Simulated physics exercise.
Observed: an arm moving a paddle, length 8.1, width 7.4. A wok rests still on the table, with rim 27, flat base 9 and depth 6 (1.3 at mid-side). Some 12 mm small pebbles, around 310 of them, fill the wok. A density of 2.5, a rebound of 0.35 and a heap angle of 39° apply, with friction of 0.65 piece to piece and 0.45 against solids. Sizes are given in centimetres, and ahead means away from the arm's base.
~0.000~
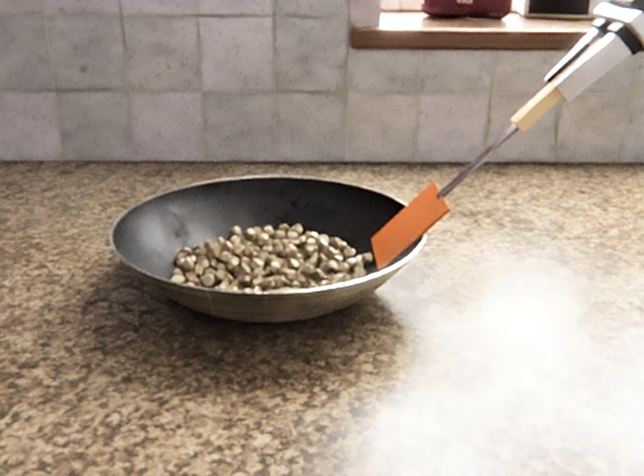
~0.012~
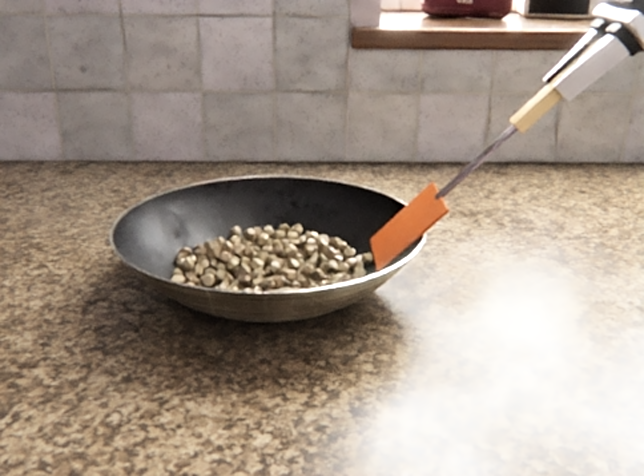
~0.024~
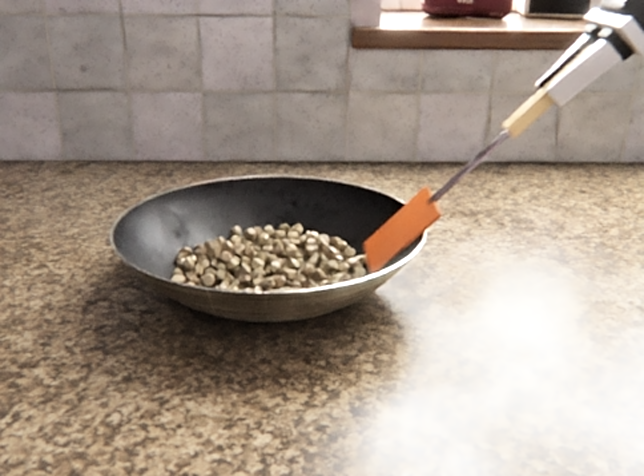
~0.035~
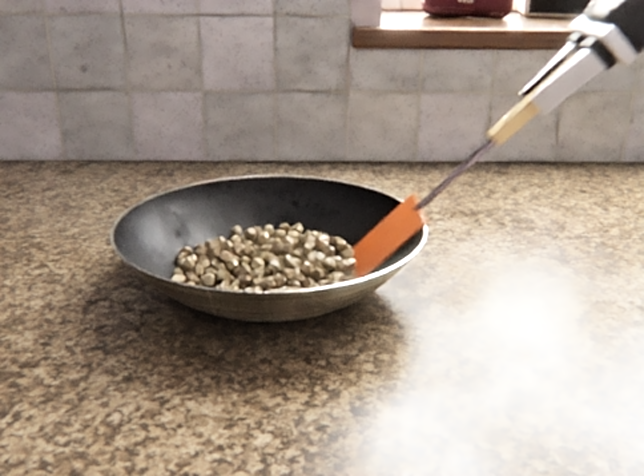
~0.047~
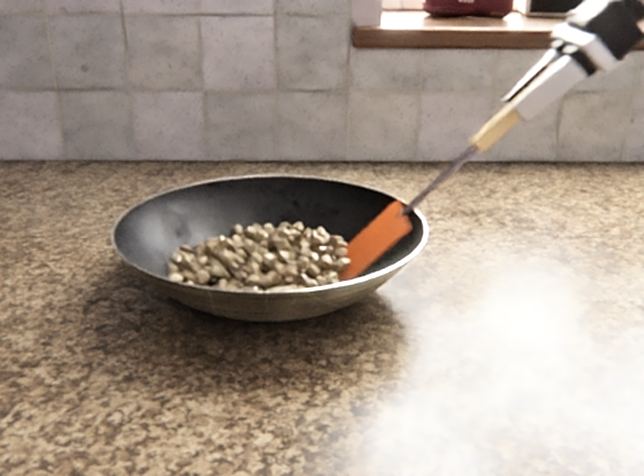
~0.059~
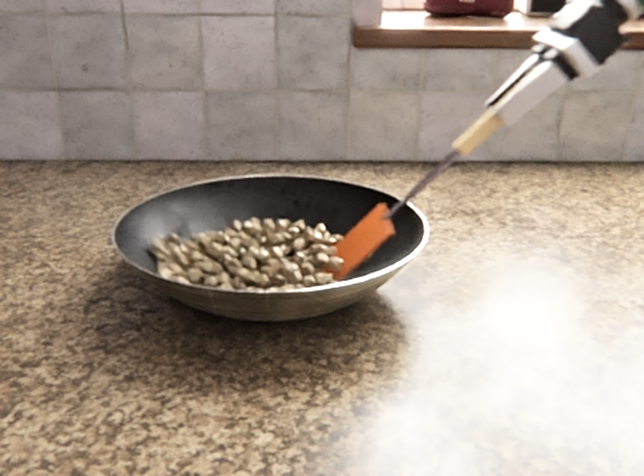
A robot arm lowered an orange paddle into a dark wok on a speckled countertop and pushed it left against the pile of small brownish pieces, shifting them slightly toward the left side.
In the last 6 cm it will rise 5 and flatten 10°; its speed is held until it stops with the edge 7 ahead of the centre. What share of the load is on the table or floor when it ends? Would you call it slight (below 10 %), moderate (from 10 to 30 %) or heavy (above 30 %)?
I would call it moderate.
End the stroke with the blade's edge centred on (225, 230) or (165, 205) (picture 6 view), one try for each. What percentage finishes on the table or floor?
The two tries give near 15 and near 30 in a hundred.
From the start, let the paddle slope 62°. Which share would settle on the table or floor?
20 %.
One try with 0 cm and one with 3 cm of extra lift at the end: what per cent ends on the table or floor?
About 25 and 20 per cent.
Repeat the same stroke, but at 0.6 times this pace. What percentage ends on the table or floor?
Something close to 10 per cent ends up on the table or floor.
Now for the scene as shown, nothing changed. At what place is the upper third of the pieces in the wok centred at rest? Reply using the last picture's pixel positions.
I'd put it close to (169, 243).
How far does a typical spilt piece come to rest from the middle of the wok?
I reckon close to 34 centimetres.
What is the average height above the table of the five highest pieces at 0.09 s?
7 cm or so.
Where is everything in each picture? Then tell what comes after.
The first frame shows paddle top edge at (442, 195), sloping 46°; upper third of the load around (267, 261), from x 175 to 365, top at y 230; 307 in the wok.
The second frame shows paddle top edge at (441, 195), sloping 46°; upper third of the load around (267, 261), from x 175 to 365, top at y 230.
The third frame shows paddle top edge at (434, 200), sloping 46°; upper third of the load around (267, 261), from x 180 to 365, top at y 230.
The fourth frame shows paddle top edge at (420, 207), sloping 46°; upper third of the load around (275, 261), from x 180 to 355, top at y 230.
The fifth frame shows paddle top edge at (403, 214), sloping 46°; upper third of the load around (273, 258), from x 175 to 360, top at y 225.
The sixth frame shows paddle top edge at (387, 217), sloping 46°; upper third of the load around (252, 254), from x 155 to 365, top at y 225; 307 in the wok.
After 0.09 s, sloping 46°, highest piece 8 above the table; 307 in the wok.
After 0.12 s, sloping 43°, highest piece 11 above the table; 299 in the wok, 8 on the blade or in flight.
After 0.33 s, sloping 36°, highest piece 16 above the table; 259 in the wok, 26 on the table or floor, 22 on the blade or in flight.
After 1.38 s, sloping 36°, highest piece 6 above the table; 259 in the wok, 48 on the table or floor.
At rest, 259 in the wok, 48 on the table or floor. That is 16 % on the table or floor.
